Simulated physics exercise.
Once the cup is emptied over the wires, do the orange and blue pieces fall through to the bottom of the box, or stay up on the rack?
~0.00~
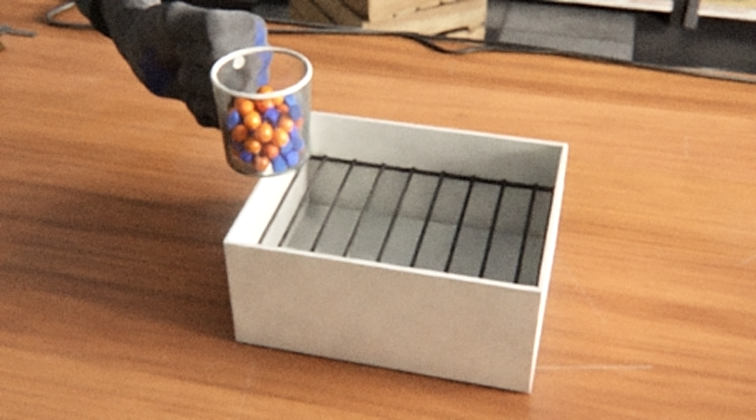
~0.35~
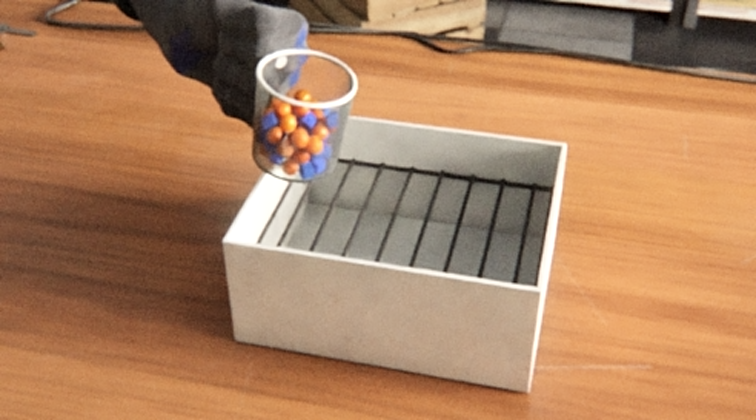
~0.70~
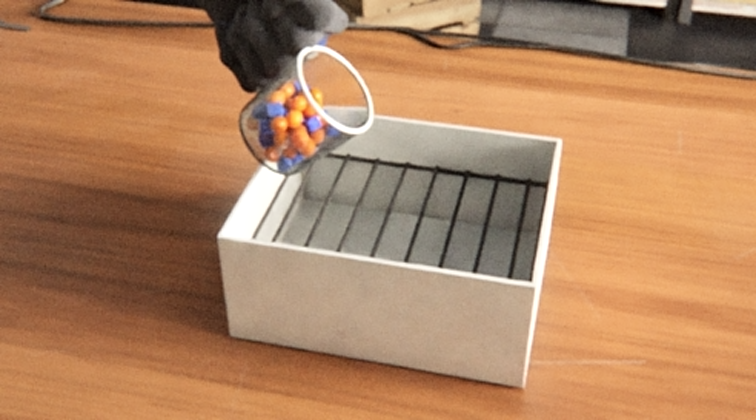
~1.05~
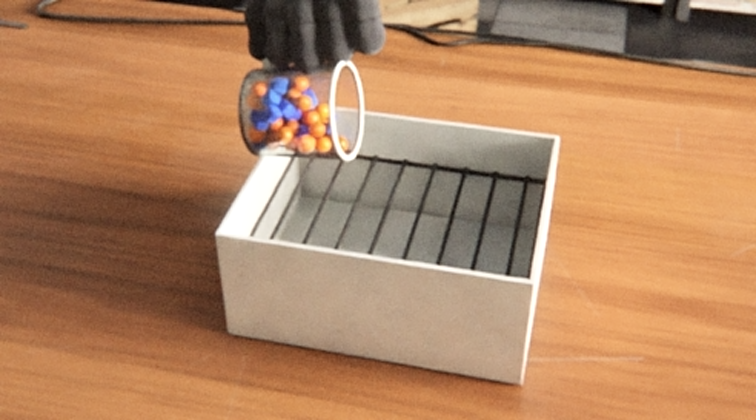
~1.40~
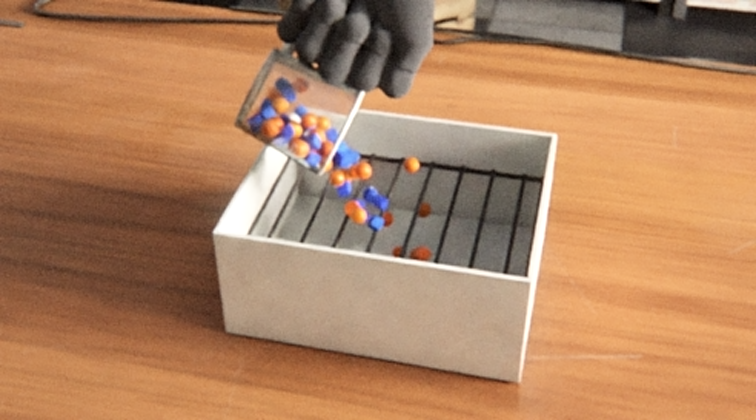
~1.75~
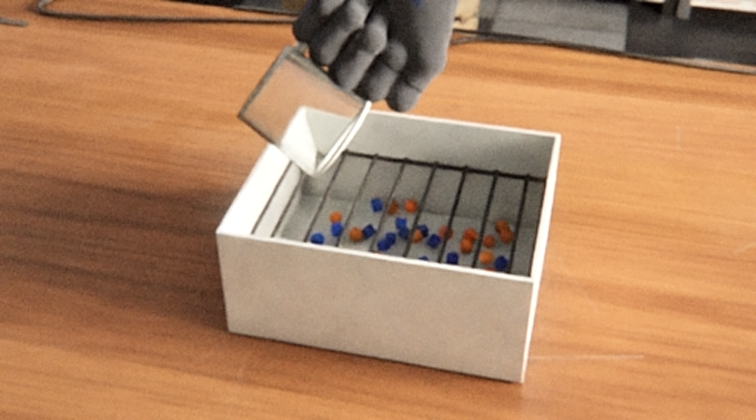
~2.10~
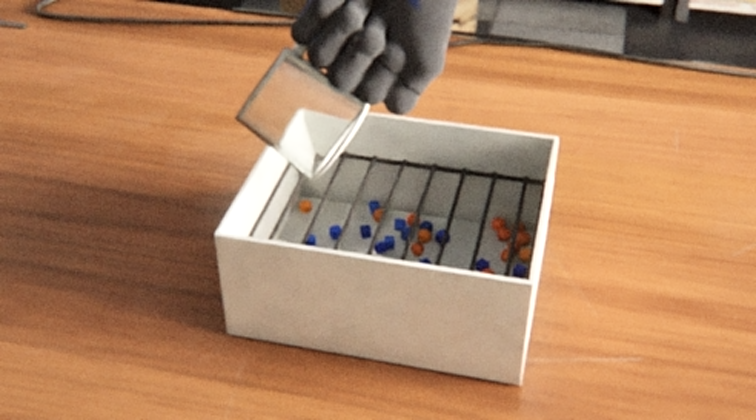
Both the orange and the blue pieces fall through the wires and end up below the rack in the box.
On a wooden tabletop, a gloved hand tipping a clear cup of orange and blue pieces, all dropping through a box's wire rack.
